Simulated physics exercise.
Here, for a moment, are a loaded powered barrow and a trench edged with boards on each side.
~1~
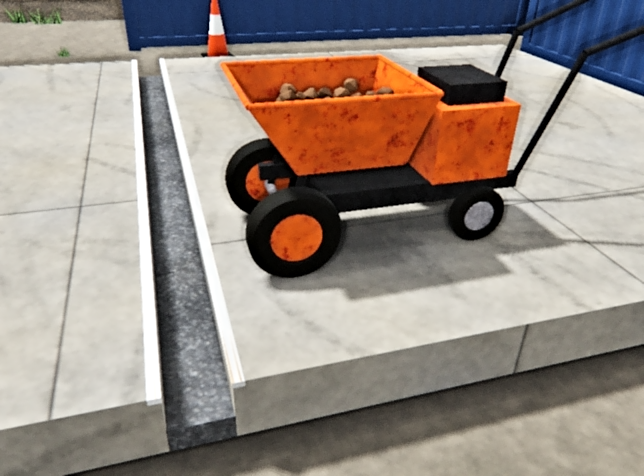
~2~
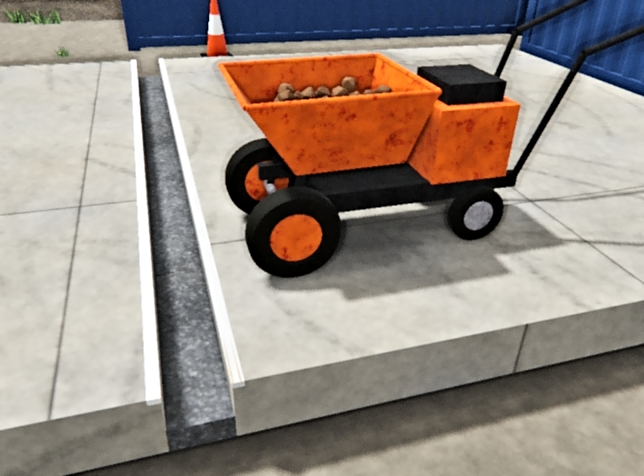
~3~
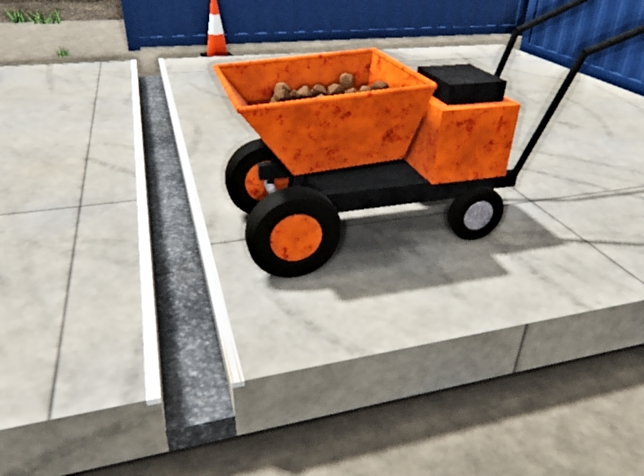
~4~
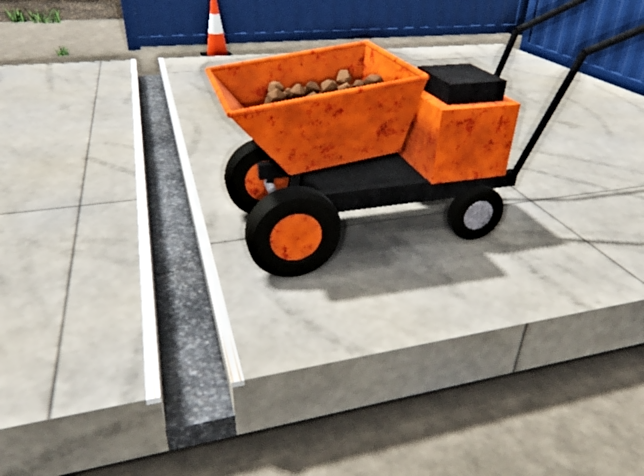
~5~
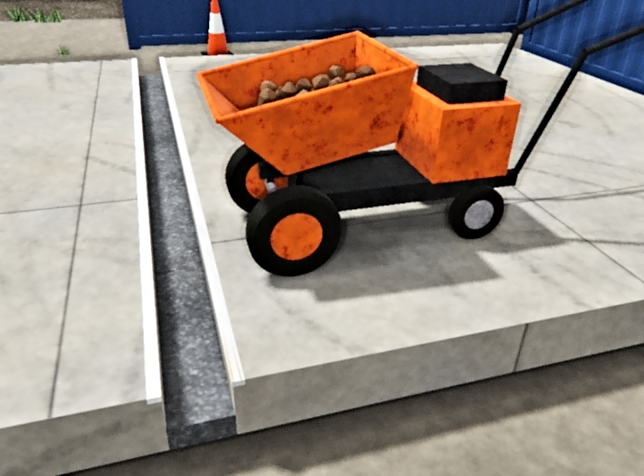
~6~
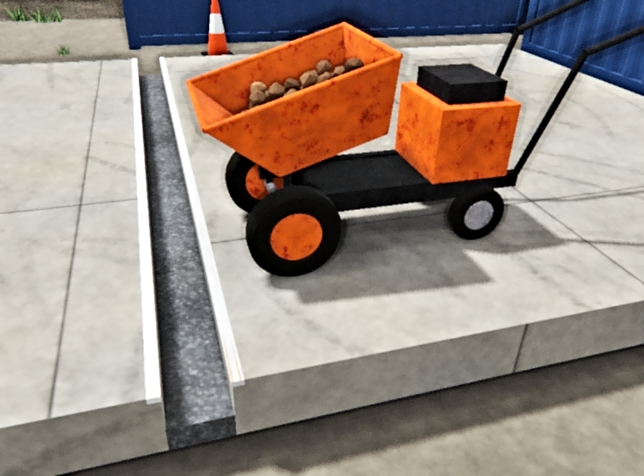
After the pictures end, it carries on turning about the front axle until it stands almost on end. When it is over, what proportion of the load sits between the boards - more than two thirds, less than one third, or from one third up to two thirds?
What ends in the trench is going to be under one-third of the load.
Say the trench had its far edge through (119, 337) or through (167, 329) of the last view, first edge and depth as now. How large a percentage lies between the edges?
You'd get 50 in a hundred the first time and 0 in a hundred the second.
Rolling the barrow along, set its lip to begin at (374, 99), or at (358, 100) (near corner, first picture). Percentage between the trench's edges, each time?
Some 50 in a hundred, then some 60 in a hundred.
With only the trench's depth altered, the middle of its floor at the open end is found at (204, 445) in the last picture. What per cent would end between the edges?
About 0 percent.
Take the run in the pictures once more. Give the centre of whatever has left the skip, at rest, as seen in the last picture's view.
Resting centre, last picture - approx. (89, 259).
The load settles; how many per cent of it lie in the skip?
I'd say close to 20 percent.
Soon, skip tipped steeply; all in the skip.
A while on, skip tipped right over; about two thirds in the skip; about a third beyond it.
Towards the end, skip tipped right over; about a quarter in the skip; a stray few in or heaped over the trench; most beyond it.
Finally, skip tipped right over; about a quarter in the skip; a stray few in or heaped over the trench; most beyond it.
